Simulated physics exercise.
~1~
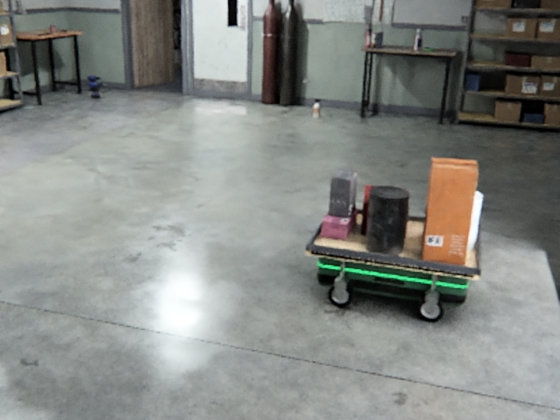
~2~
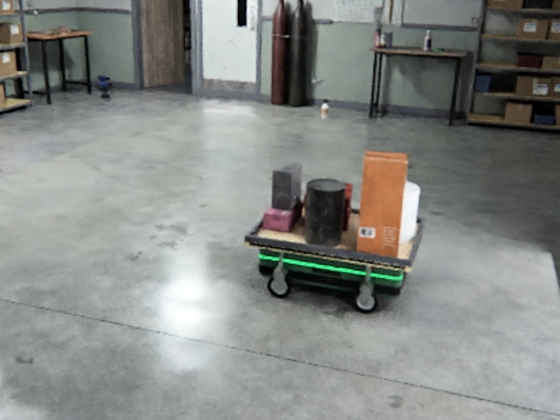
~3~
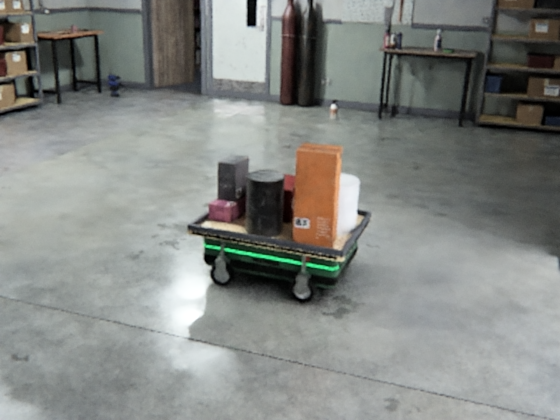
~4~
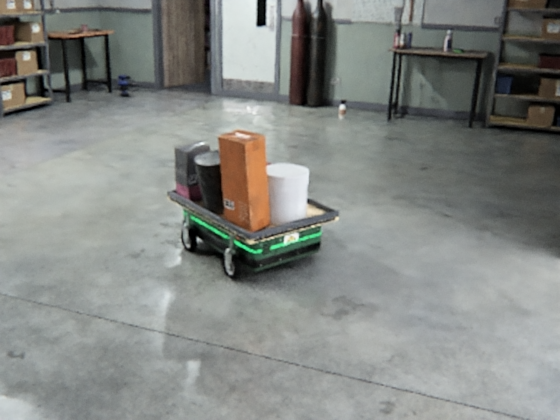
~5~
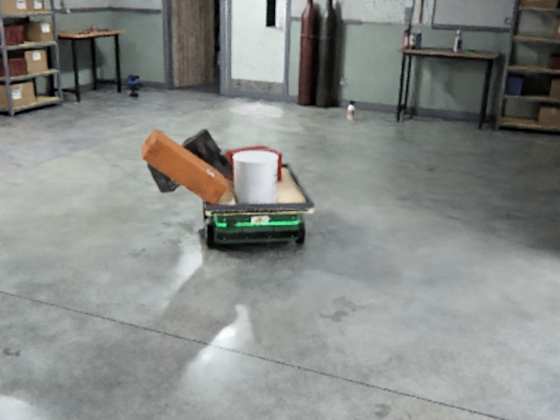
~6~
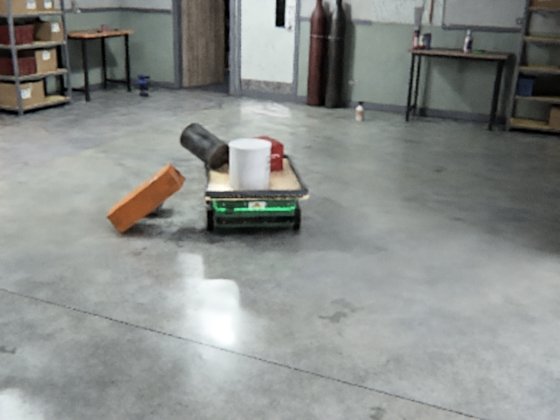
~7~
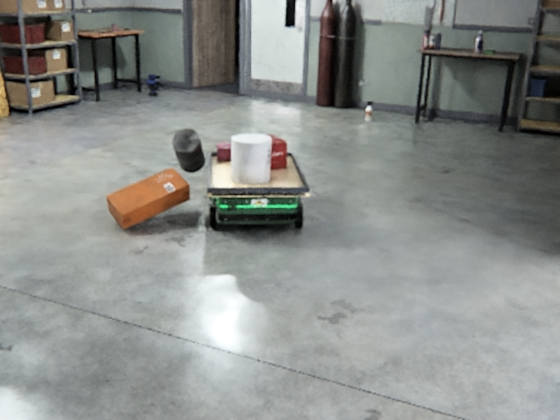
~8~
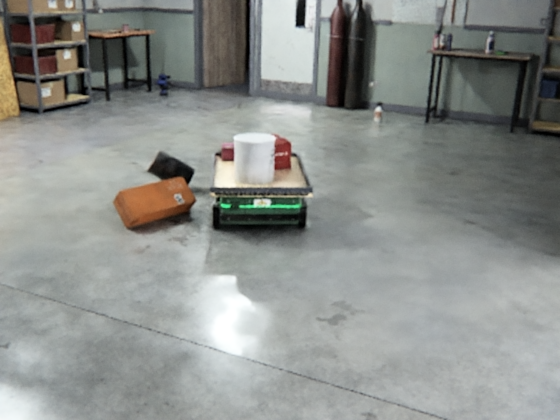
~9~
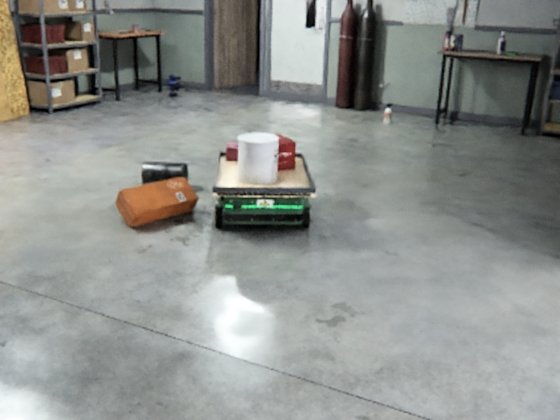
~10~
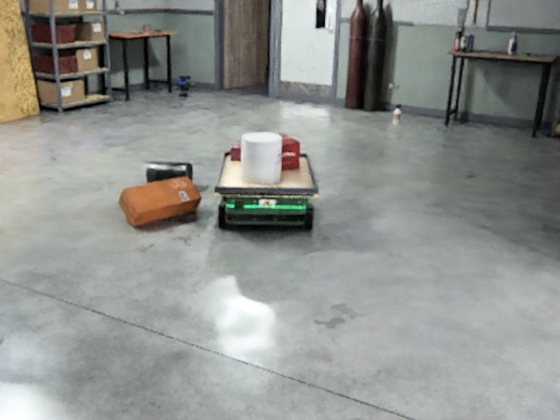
The clip opens on a wheeled cart with glowing green trim rolling left across a workshop floor, carrying loose boxes and pails. As it swings away from the viewer, the tall orange box and the dark items beside it begin to lean toward the left edge. The orange box tips over the side and drops to the floor, while the black pail tilts after it. The cart comes to a stop, and the black pail tumbles off and lands behind the orange box. At the end, both lie on their sides left of the cart, while the white pail and red parcel remain aboard.
